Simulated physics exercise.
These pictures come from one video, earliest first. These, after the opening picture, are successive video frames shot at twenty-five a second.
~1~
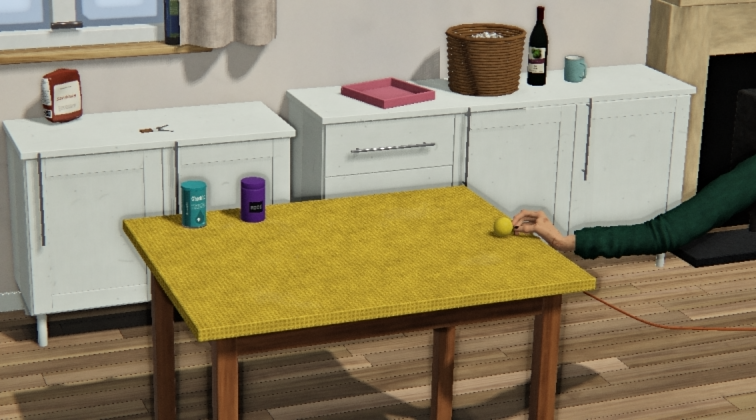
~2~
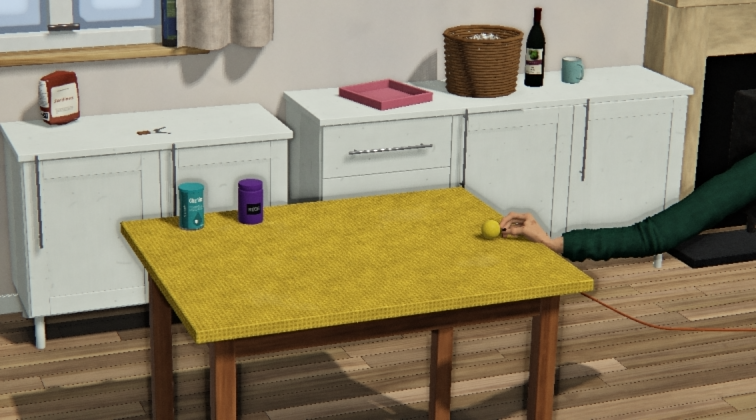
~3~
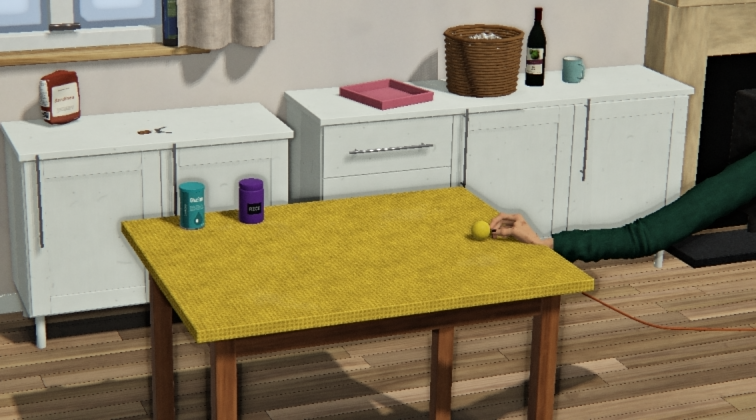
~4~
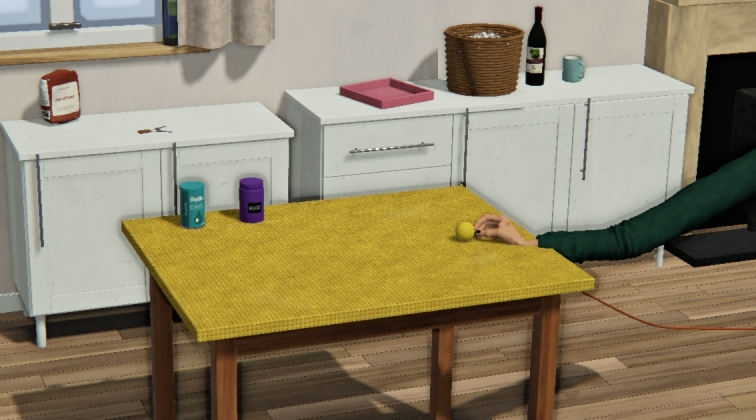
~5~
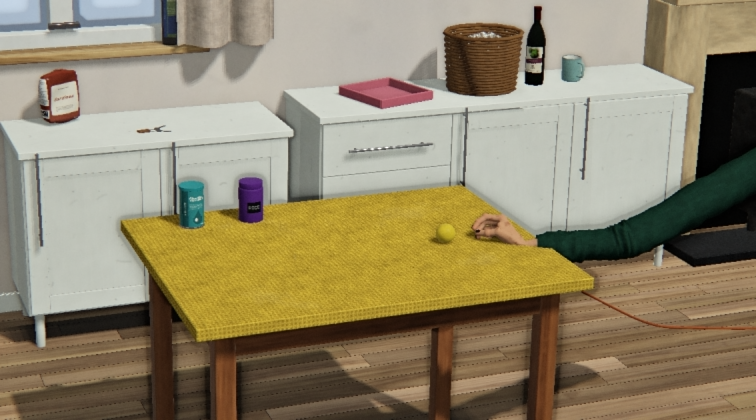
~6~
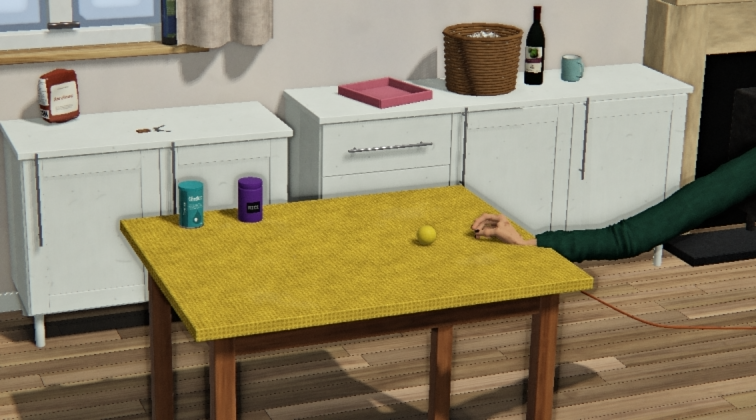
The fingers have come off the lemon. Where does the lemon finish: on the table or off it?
Off it.
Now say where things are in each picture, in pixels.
Under the hand; yellow lemon (503, 227), in the first frame.
Under the hand; yellow lemon (491, 229), in the second frame.
Under the hand; yellow lemon (481, 230), in the third frame.
Yellow lemon (465, 231), in the fourth frame.
Yellow lemon (446, 233) rolled about its own width, in the fifth frame.
Yellow lemon (427, 235) rolled well along, in the sixth frame.
Then, 0.40 s after the last picture, yellow lemon rolled well along near (242, 256).
Then, 0.80 s after the last picture, yellow lemon now off the table.
By the end, off the table, yellow lemon.
